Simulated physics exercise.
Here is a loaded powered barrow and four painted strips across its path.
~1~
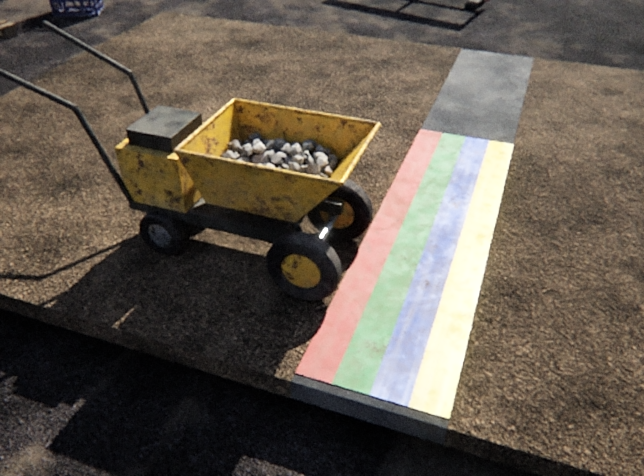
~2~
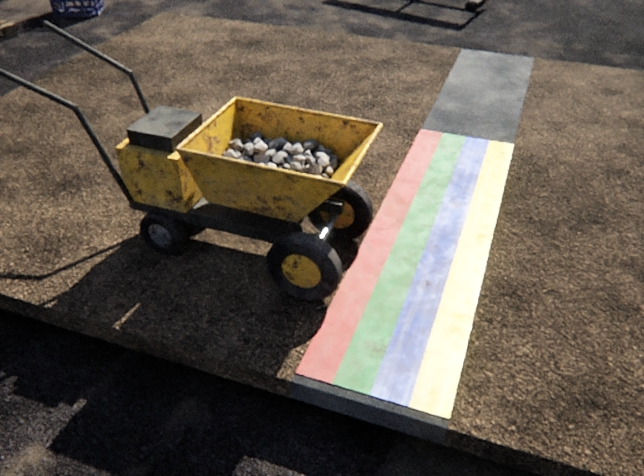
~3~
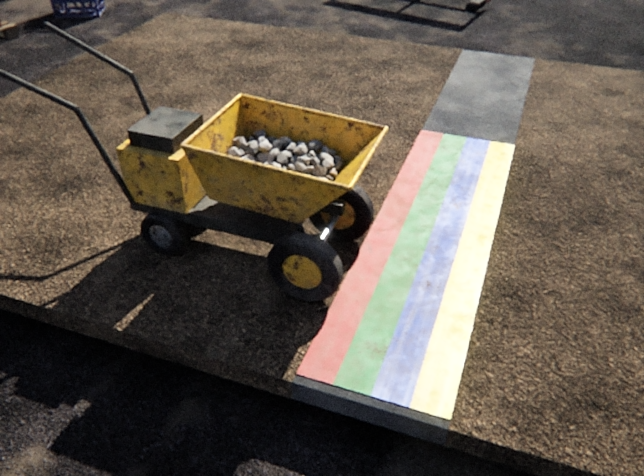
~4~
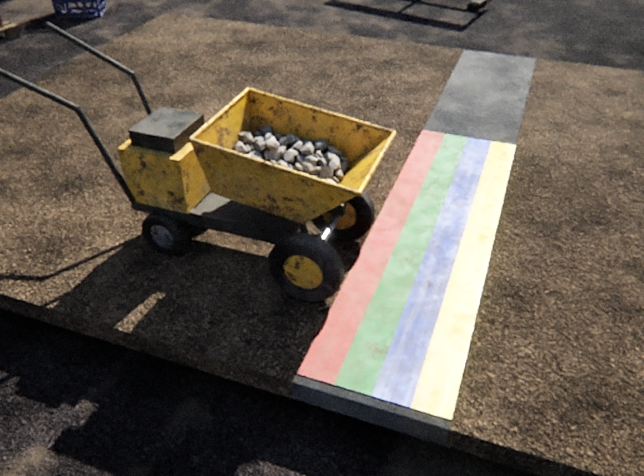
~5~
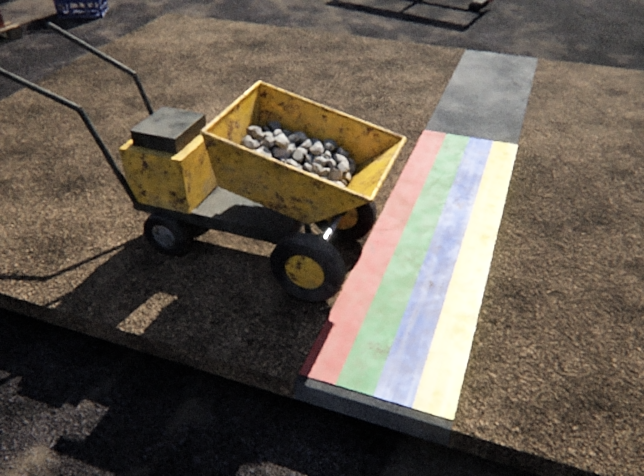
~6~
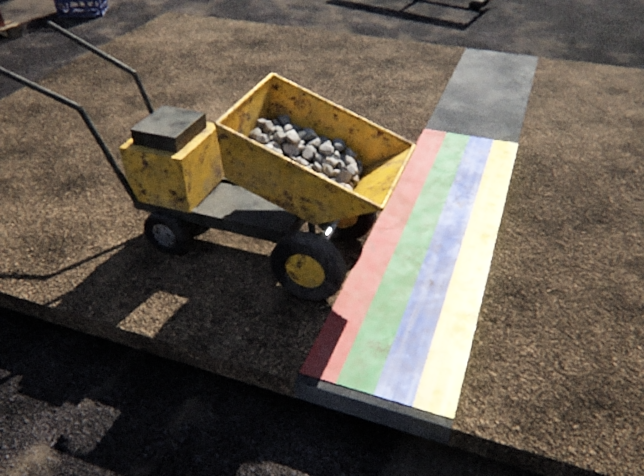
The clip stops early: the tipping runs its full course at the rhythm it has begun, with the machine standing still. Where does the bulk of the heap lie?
The heap favours the yellow strip.
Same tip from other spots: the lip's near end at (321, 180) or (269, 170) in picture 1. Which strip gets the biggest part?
The first try: The blue one. The second: Green.
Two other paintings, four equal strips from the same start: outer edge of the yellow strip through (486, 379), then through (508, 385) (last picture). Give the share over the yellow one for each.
First some 30, then 30 per cent.
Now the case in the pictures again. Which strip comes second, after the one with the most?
The runner-up: That blue strip.
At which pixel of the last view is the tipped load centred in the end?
Near (464, 291).
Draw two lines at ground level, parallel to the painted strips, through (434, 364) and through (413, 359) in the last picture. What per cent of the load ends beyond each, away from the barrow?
First some 50, then 80 per cent.
Soon after the last picture, skip tipped steeply; all in the skip.
A little later, skip tipped steeply; most in the skip; a small part over the blue strip; a small part over the yellow strip.
Later still, skip tipped right over; about a quarter in the skip; about a quarter over the blue strip; about a third over the yellow strip; about a quarter off the paint.
At rest, skip tipped right over; a small part in the skip; none over the red strip; a stray few over the green strip; about a quarter over the blue strip; about a third over the yellow strip; about a quarter off the paint.
